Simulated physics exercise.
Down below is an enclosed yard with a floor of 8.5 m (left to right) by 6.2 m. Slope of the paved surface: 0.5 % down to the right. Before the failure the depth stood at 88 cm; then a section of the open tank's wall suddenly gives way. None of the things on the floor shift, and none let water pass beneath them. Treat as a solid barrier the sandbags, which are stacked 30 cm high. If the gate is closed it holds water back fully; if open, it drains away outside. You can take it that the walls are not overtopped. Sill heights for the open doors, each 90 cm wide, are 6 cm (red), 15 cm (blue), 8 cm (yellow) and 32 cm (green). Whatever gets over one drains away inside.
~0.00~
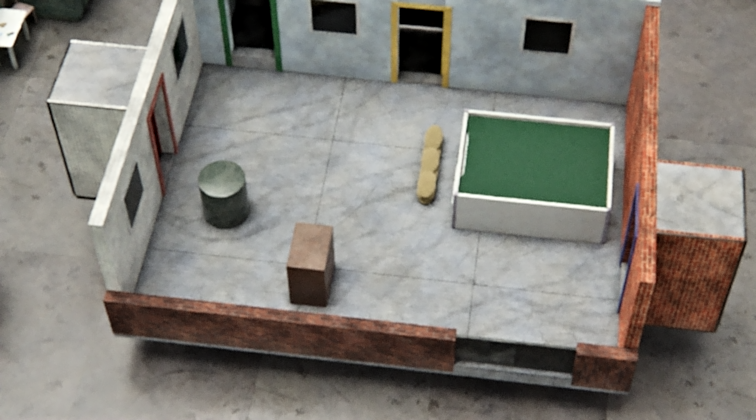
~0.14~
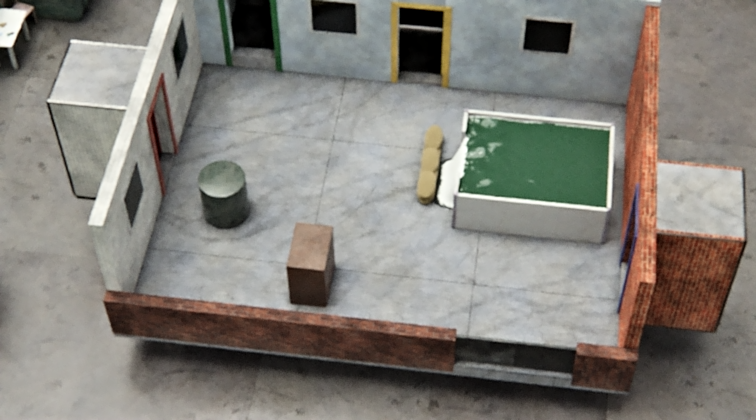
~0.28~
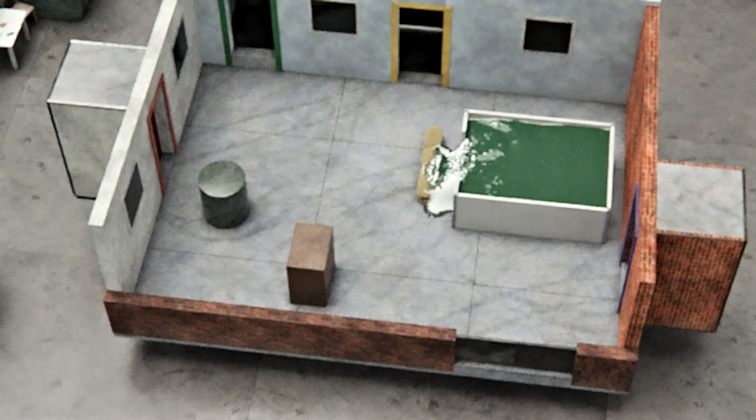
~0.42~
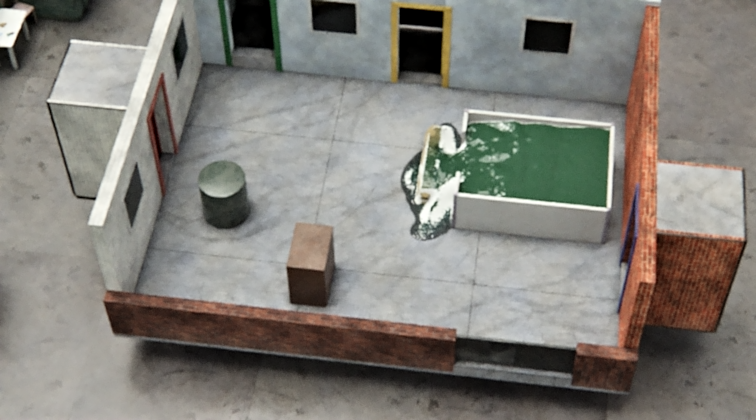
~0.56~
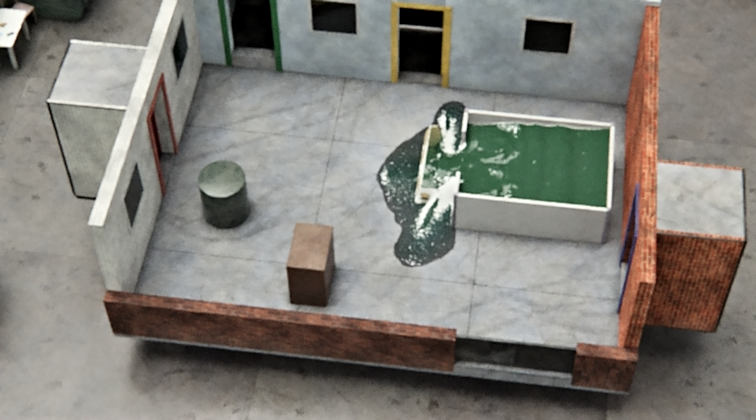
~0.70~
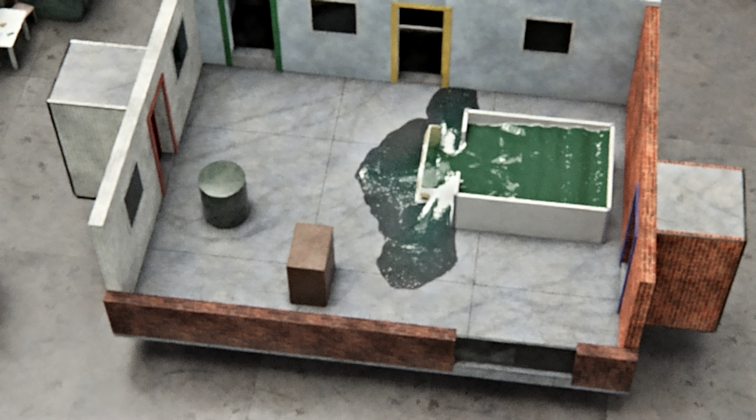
We see a walled yard with an open tank of green water; water pours from the tank's left side, runs over and around the pale sandbags, and spreads leftward and toward the viewer in a dark, foam-streaked sheet.
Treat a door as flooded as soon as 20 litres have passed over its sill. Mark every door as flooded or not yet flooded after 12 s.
After that time, red door: Flooded; blue door: Not yet flooded; yellow door: Flooded; green door: Not yet flooded.
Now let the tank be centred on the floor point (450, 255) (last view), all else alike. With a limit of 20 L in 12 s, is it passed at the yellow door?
So then, yellow stays inside.
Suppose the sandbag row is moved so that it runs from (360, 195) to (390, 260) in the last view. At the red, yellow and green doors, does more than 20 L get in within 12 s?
Moved that way: Red breaches it, yellow holds, green holds.
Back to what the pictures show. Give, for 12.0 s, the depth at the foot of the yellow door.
Roughly 9.5 centimetres.
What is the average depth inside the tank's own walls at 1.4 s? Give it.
The mean depth is some 66 cm.
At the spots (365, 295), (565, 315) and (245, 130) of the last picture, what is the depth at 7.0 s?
Depths in turn: Roughly 7, 7 and 7 centimetres.
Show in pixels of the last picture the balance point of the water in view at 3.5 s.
About (453, 190).
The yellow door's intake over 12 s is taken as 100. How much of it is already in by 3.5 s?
Estimate: Around 35 per cent.
After 1.4 s water covers 40 % of the floor and is deepest (70 cm) near (438, 186); red door not reached, blue door not reached, yellow door 12 cm at the sill, 3 L in, green door not reached.
After 2.2 s water covers 65 % of the floor and is deepest (60 cm) near (438, 186); red door not reached, blue door not reached, yellow door 12 cm at the sill, 13 L in, green door not reached.
After 3.5 s water covers 85 % of the floor and is deepest (46 cm) near (438, 186); red door 11 cm at the sill, 18 L in, blue door not reached, yellow door 13 cm at the sill, 35 L in, green door 7 cm at the sill, 0 L in.
After 7.0 s water covers 90 % of the floor and is deepest (31 cm) near (438, 186); red door 9 cm at the sill, 38 L in, blue door 9 cm at the sill, 0 L in, yellow door 10 cm at the sill, 83 L in, green door 8 cm at the sill, 0 L in.
After 12.0 s water covers 100 % of the floor and is deepest (20 cm) near (439, 178); red door 6 cm at the sill, 54 L in, blue door 9 cm at the sill, 0 L in, yellow door 9 cm at the sill, 103 L in, green door 7 cm at the sill, 0 L in.
